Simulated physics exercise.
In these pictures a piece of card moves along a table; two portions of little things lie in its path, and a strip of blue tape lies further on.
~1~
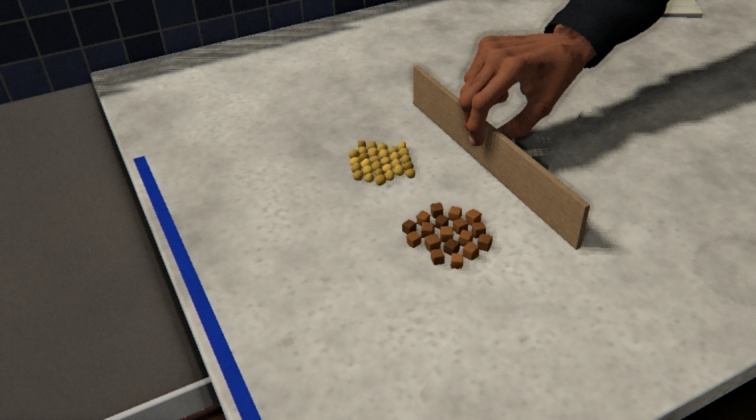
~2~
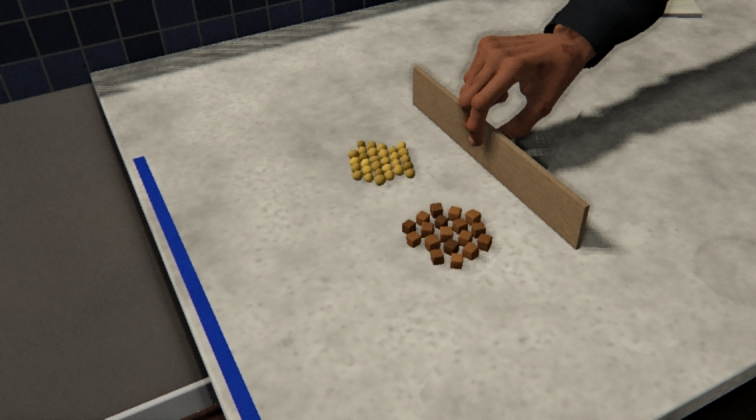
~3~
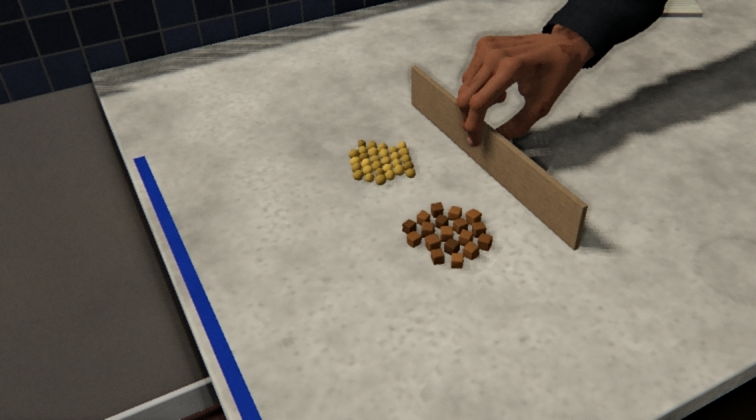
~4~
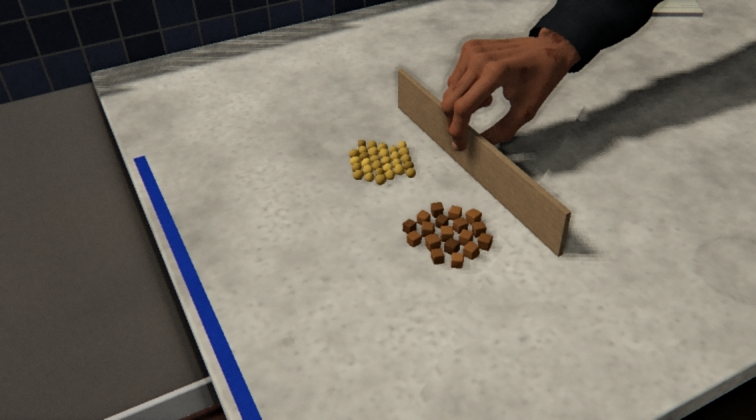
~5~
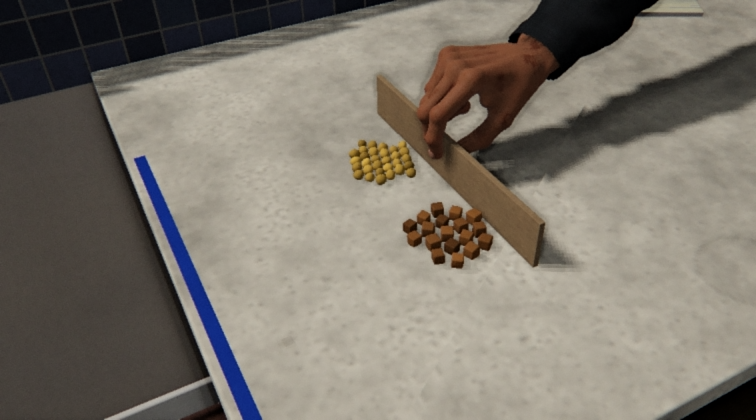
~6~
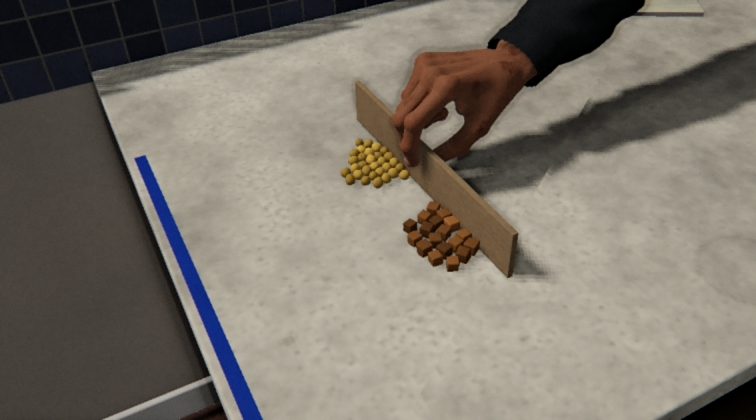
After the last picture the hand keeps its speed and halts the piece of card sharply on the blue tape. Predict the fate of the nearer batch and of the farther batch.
At the end, nearer batch: Partly lost. Farther batch: Partly lost.
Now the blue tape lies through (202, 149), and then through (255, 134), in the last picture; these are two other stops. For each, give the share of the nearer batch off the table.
Some 0 in a hundred, then some 0 in a hundred.
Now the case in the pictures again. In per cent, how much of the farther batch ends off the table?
Some 100 per cent.
Then, 0.56 s past the last view, piece of card still moving, near (301, 185); nearer batch all on the table, its front near (302, 290); farther batch all on the table, its front near (244, 207).
Then, 1.15 s past the last view, piece of card stopped at the blue tape; nearer batch about two thirds over the edge; farther batch about half over the edge.
Then, 1.43 s past the last view, piece of card stopped at the blue tape; nearer batch all over the edge; farther batch all over the edge.
Finally, piece of card stopped at the blue tape; nearer batch all over the edge; farther batch all over the edge.
